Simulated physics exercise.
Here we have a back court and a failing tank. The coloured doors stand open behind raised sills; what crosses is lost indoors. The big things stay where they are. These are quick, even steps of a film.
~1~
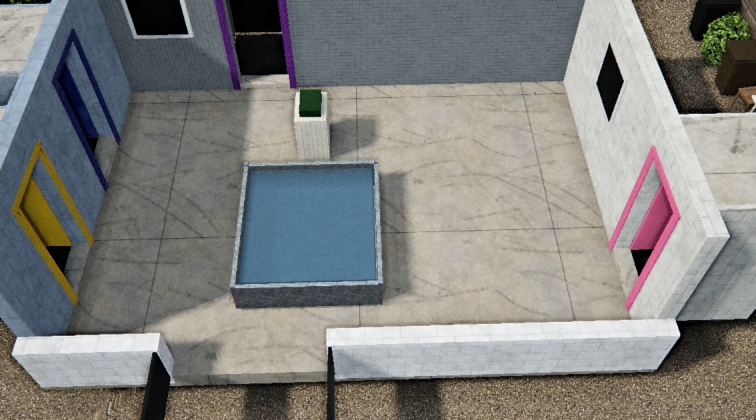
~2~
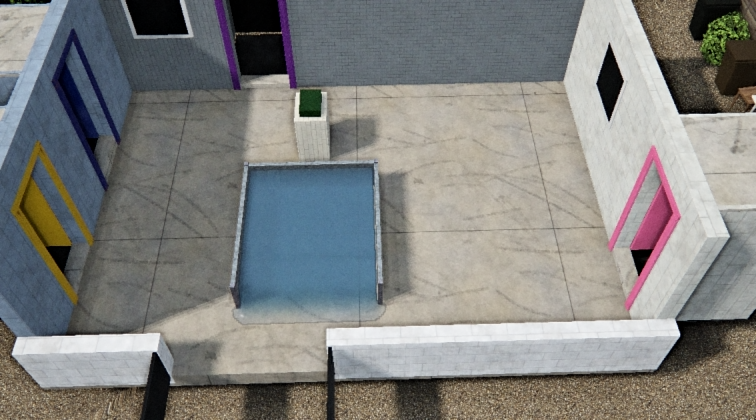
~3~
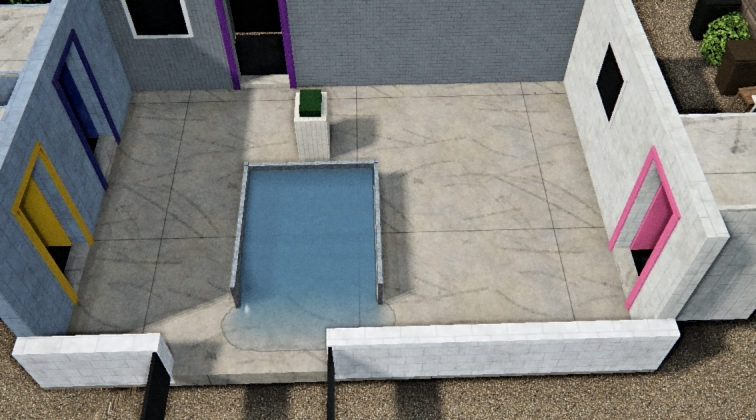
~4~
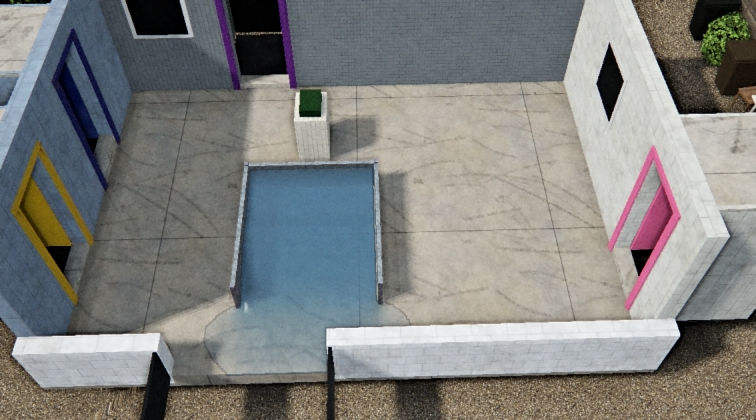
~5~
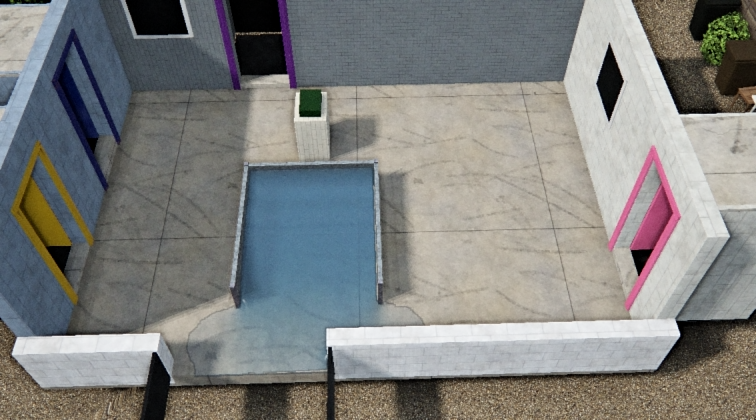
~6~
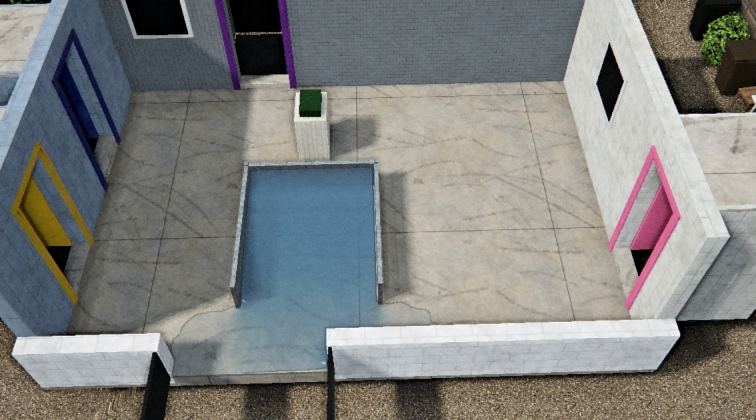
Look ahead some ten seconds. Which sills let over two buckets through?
In the end: The blue door admits no more than that; the pink door admits no more than that; the yellow door admits no more than that; the purple door admits no more than that.
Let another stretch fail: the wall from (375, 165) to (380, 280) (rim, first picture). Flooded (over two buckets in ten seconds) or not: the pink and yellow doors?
Then: Pink floods; yellow holds.
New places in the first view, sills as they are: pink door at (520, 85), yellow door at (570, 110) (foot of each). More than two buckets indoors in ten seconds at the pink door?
Pink door stays under.
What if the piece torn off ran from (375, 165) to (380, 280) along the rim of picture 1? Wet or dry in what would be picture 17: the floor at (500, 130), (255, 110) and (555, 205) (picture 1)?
As listed: Flooded, no water, covered.
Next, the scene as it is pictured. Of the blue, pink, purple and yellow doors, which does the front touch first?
The one in pink.
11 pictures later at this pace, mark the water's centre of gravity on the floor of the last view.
Around (337, 277).
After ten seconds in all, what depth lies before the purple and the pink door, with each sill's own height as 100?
Near 0 and 30 in a hundred.
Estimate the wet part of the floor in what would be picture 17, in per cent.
Roughly 20 per cent.
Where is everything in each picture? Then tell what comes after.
The first picture shows still water in the open tank at (310, 223).
In the second picture, water pours out at (309, 298) and has run to (239, 314).
In the third picture, the front is at (229, 326), out from the gap at (309, 299).
In the fourth picture, water pours out at (309, 299) and has run to a hidden place.
In the fifth picture, water pours out at (309, 299) and has run to a hidden place.
In the sixth picture, water pours out at (309, 299) and has run to a hidden place.
A moment on, water covers 10 % of the floor; the blue door not reached, the pink door not reached, the yellow door not reached, the purple door not reached.
Next, water covers 20 % of the floor; the blue door not reached, the pink door not reached, the yellow door not reached, the purple door not reached.
Then, water covers 25 % of the floor; the blue door not reached, the pink door under two buckets in, the yellow door not reached, the purple door not reached.
Later, water covers 35 % of the floor; the blue door not reached, the pink door under two buckets in, the yellow door wet at the sill, nothing in, the purple door not reached.
In the end, water covers 50 % of the floor; the blue door not reached, the pink door under two buckets in, the yellow door wet at the sill, nothing in, the purple door not reached.
